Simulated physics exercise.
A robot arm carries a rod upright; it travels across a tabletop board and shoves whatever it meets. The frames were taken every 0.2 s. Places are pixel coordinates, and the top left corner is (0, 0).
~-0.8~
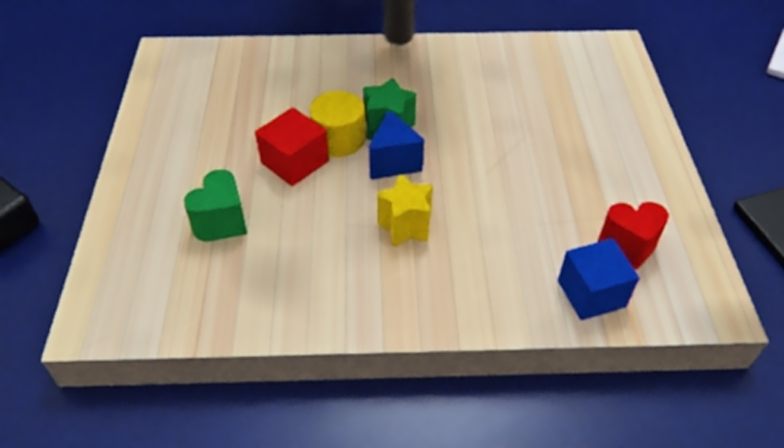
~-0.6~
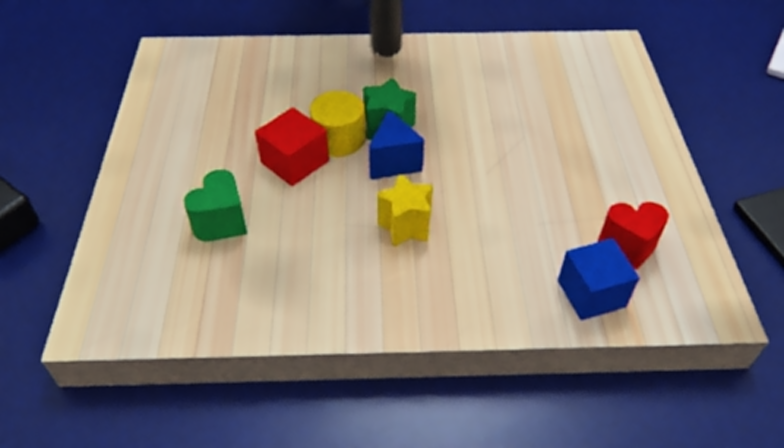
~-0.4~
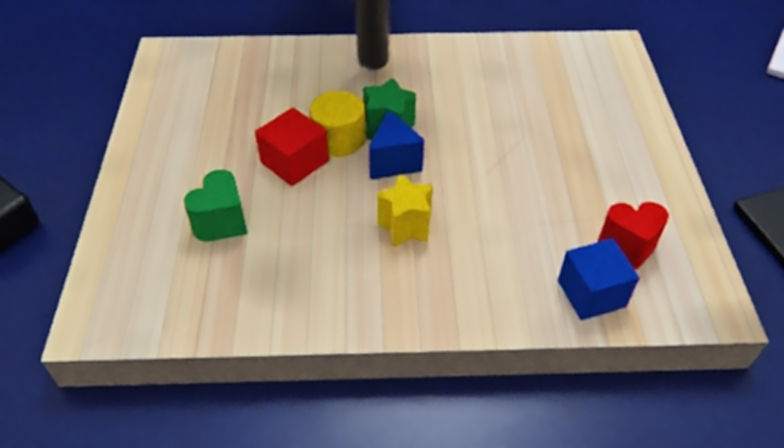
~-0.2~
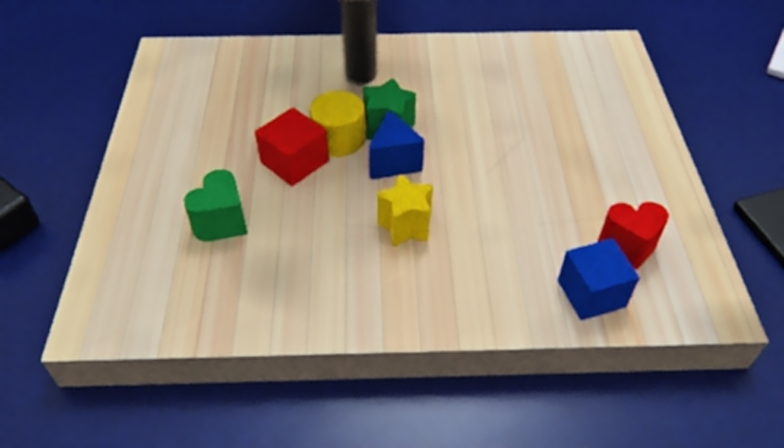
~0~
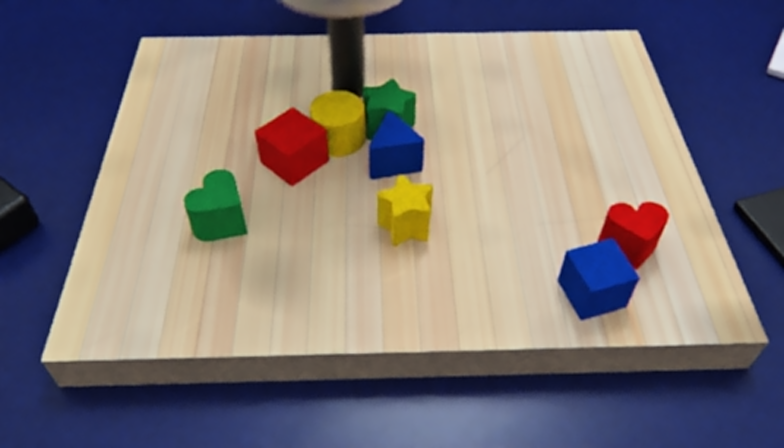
In this clip, colourful blocks of various shapes sit still on a pale wooden board while a dark rod at the far edge moves gradually nearer and slightly left, coming close behind the yellow round block.
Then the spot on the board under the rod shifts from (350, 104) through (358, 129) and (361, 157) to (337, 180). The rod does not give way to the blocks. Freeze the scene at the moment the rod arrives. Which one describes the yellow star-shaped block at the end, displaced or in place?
That block is not shifted.
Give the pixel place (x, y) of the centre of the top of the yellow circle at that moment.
When the path ends, it will be at (305, 178).
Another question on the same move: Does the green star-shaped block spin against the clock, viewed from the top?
Yes
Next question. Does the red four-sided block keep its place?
Short answer: No.
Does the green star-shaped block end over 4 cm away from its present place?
No.
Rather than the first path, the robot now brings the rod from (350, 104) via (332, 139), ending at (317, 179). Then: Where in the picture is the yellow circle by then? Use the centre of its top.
The middle of the upper face of the yellow circle will lie at about (344, 175) in the picture.
On the path given first. One third of the way, rod at (358, 118); red four-sided block at (283, 138), turned 25° clockwise; yellow circle at (337, 127); green star-shaped block at (400, 103), turned 40° anticlockwise; blue triangle at (401, 138), turned 25° clockwise.
Two thirds of the way, rod at (361, 145); red four-sided block at (274, 144), turned 50° clockwise; yellow circle at (329, 151); green star-shaped block at (401, 107), turned 75° anticlockwise; blue triangle at (407, 140), turned 50° clockwise.
At the end, rod at (336, 168); red four-sided block at (266, 146), turned 70° clockwise; yellow circle at (305, 178); green star-shaped block at (401, 107), turned 75° anticlockwise; blue triangle at (407, 140), turned 45° clockwise; yellow star-shaped block in place.
